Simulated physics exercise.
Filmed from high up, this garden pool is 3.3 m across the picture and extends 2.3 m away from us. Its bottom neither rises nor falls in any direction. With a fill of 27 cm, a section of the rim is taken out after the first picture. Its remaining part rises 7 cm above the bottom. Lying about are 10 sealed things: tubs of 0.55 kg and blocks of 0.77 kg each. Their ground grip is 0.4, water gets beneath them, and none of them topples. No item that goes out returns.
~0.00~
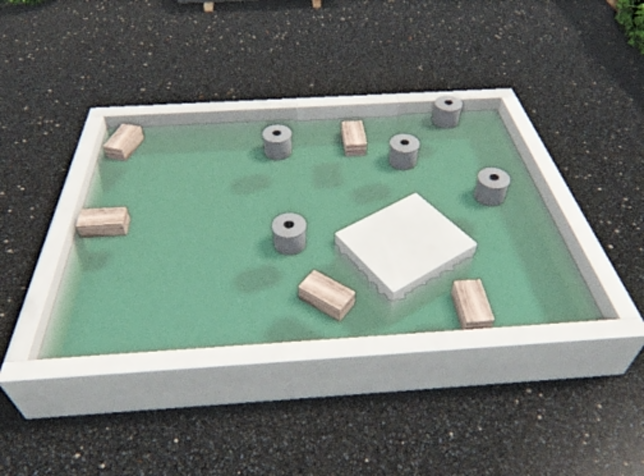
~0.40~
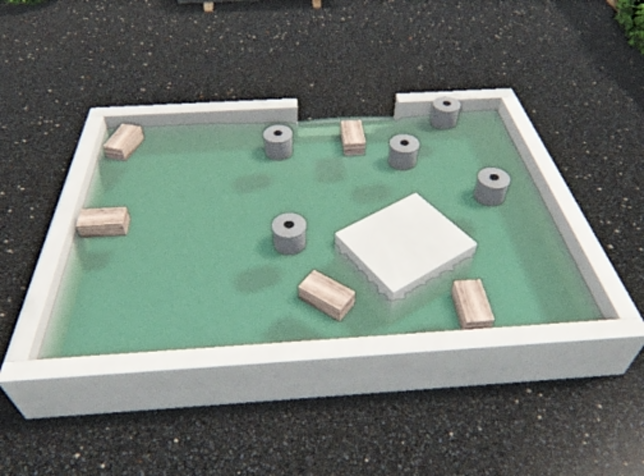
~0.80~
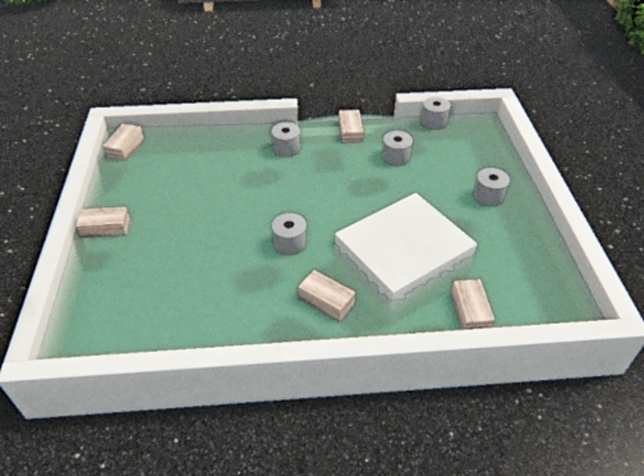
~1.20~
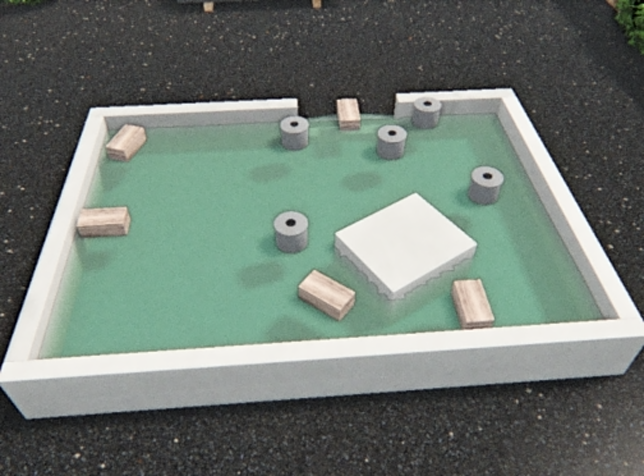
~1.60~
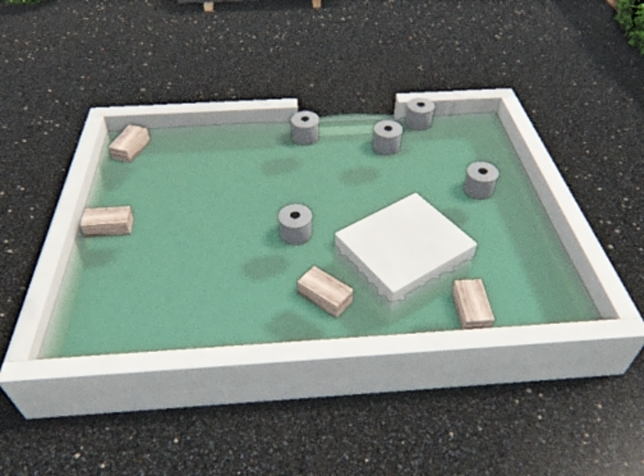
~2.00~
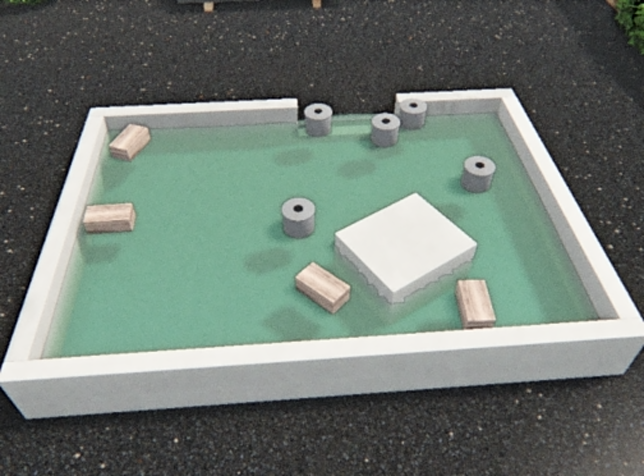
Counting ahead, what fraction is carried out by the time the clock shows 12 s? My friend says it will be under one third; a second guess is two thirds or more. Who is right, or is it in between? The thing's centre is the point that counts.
Carried away: A third reached, two thirds not.
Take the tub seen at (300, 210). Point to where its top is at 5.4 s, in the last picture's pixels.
It should be close to pixel (325, 176).
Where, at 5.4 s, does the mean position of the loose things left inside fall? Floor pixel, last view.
I'd put it around (304, 233).
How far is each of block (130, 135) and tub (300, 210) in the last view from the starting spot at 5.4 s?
Taking them in the order asked, 10 cm and then 60 cm.
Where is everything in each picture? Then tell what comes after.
A tub at (277, 134), afloat; a tub at (405, 143), afloat; about 1930 L in view; 0 of 10 have shifted, in the first frame.
A tub at (278, 134), afloat; a tub at (404, 143) floats; 27 cm deep round most things; 1 of 10 have shifted, in the second frame.
A tub at (286, 131), afloat, 10 cm from its start; a tub at (398, 140), afloat, 9 cm from its start; about 1870 L in view; 4 of 10 have shifted, in the third frame.
A tub at (294, 125), afloat, 19 cm from its start; a tub at (392, 134), afloat, 17 cm from its start; about 1840 L in view; 5 of 10 have shifted, in the fourth frame.
A tub at (305, 120), afloat, 30 cm from its start; a tub at (388, 129), afloat, 24 cm from its start; 25 cm deep round most things; 6 of 10 have shifted, in the fifth frame.
A tub at (318, 112) floats, 46 cm from its start; a tub at (386, 122) floats, 33 cm from its start; about 1760 L in view; 8 of 10 have shifted, in the sixth frame.
After 2.8 s 2 of 10 are out; 8 afloat.
After 5.4 s 4 of 10 are out; 6 afloat.
After 8.0 s 4 of 10 are out; 6 afloat.
After 12.0 s 5 of 10 are out; 5 afloat.
